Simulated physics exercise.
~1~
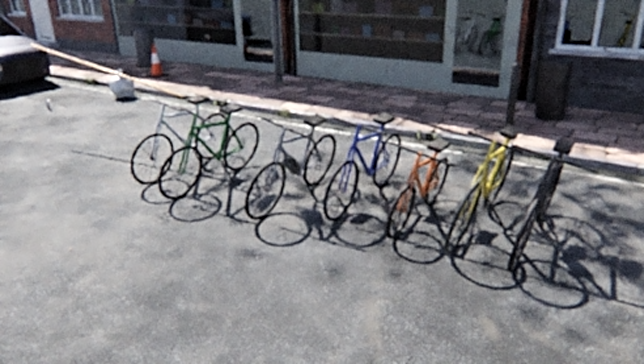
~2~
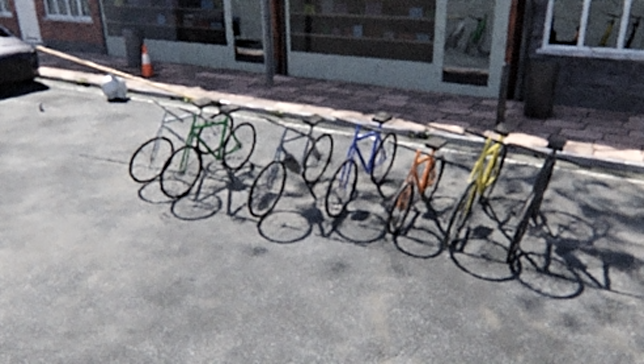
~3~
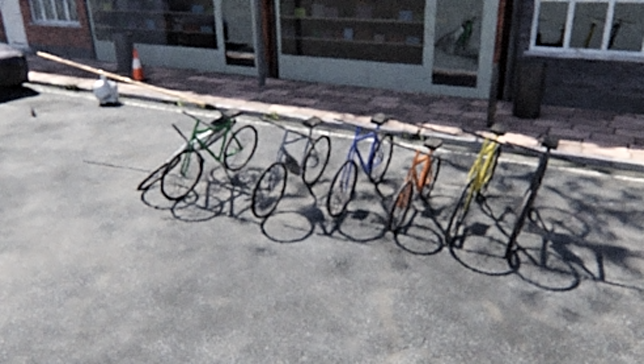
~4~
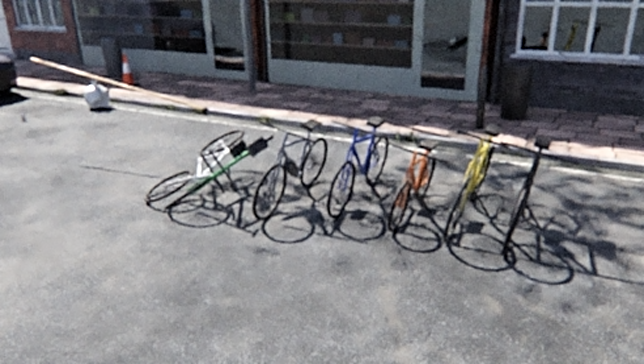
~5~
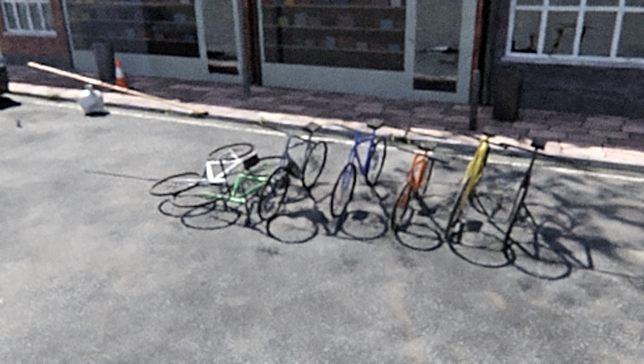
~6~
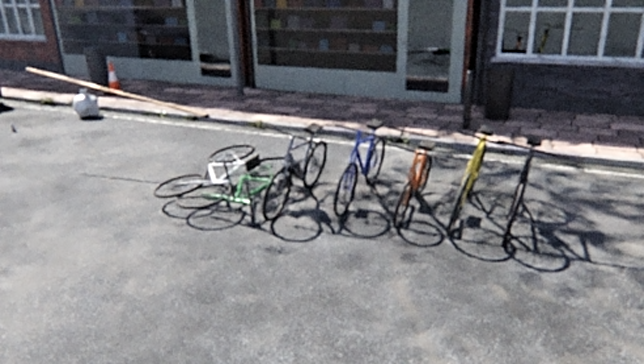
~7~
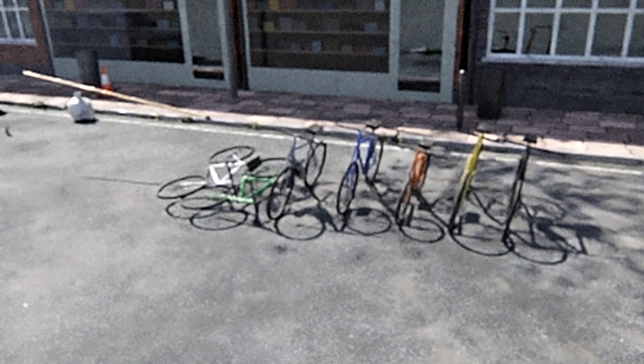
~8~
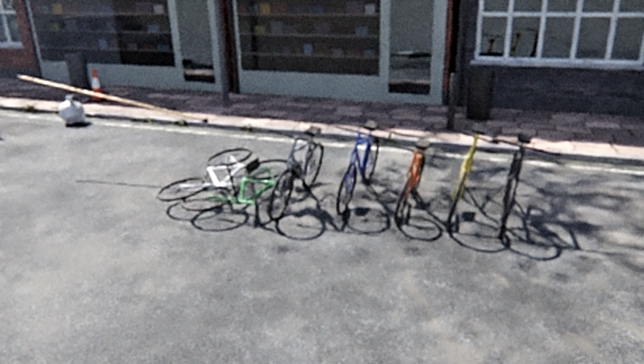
At the roadside in front of some shop windows, a row of seven bikes stood side by side until the one at the left end tipped over to the right and took the green one down with it, leaving the other five, including the orange one, standing.
